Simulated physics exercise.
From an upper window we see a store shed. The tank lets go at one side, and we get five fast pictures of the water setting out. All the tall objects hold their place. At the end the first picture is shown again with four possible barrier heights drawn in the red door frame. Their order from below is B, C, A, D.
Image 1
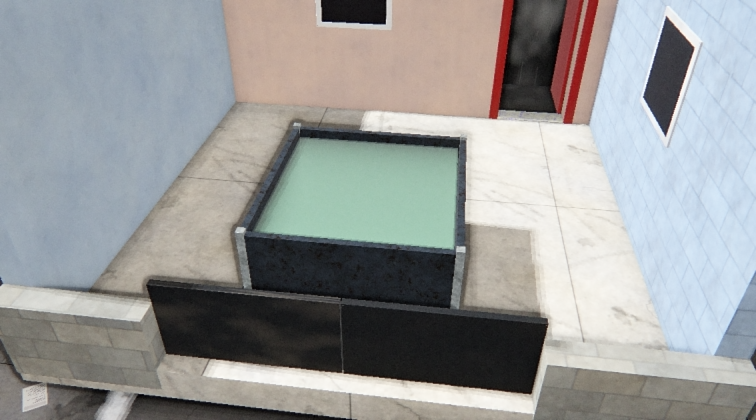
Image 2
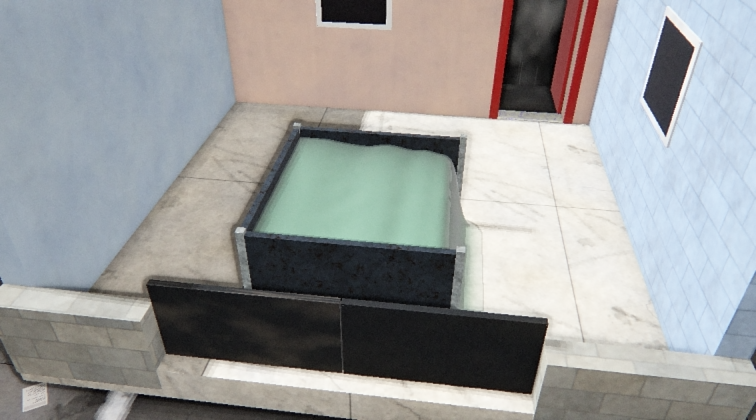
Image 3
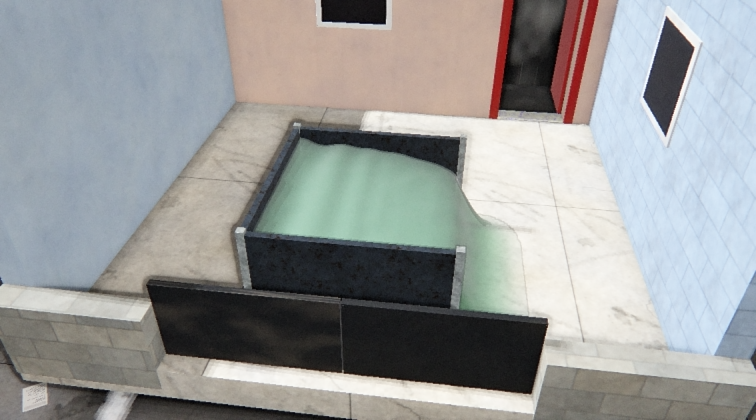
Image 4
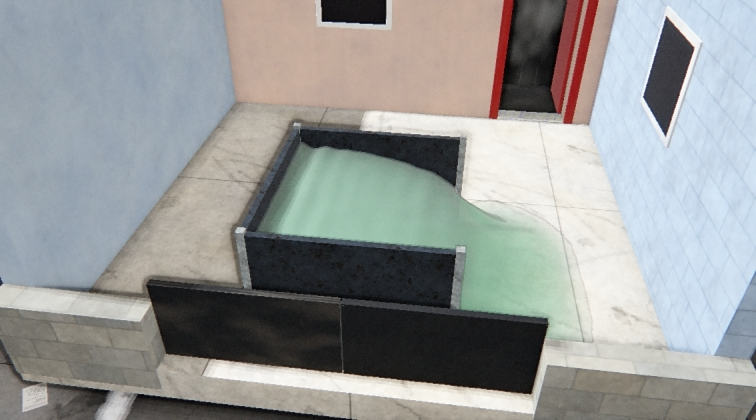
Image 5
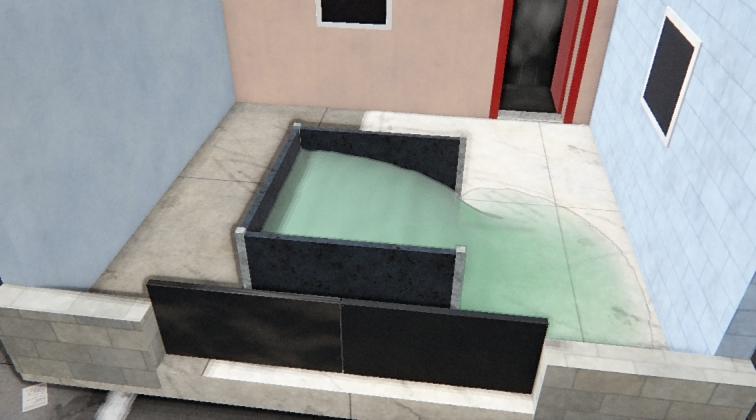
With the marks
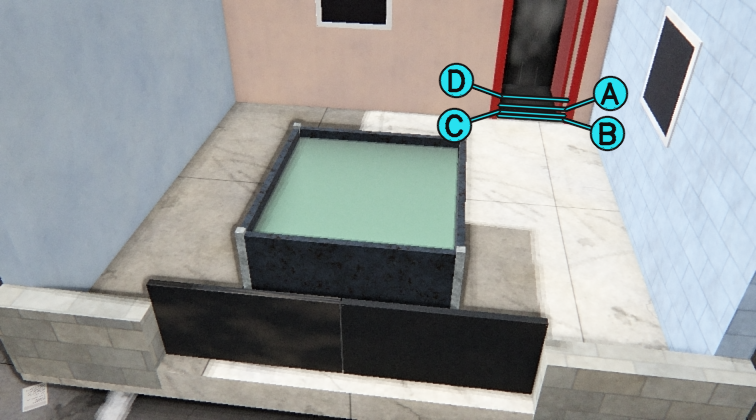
At the start, pale green liquid lies still in a dark square tank in a walled yard with a red doorway behind. The surface ripples and sinks as liquid pours out through the tank's right side, then spreads in a widening, rounded sheet across the pale paving toward the light blue wall.
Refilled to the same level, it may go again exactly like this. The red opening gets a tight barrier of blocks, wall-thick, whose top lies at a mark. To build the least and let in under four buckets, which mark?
Mark D.
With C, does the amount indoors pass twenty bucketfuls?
Yes.
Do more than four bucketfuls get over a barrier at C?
Yes, that goes wrong.
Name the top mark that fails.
Mark A.
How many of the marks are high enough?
One.
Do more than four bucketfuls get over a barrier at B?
Yes.
On the marked copy, A at (532, 107); B at (530, 117); C at (531, 113); D at (534, 98); from the bottom up B, C, A, D.
Choosing A, about 13 bucketfuls get in.
Choosing B, dozens of bucketfuls pour in.
Choosing C, dozens of bucketfuls pour in.
Choosing D, a bucket or two gets in.
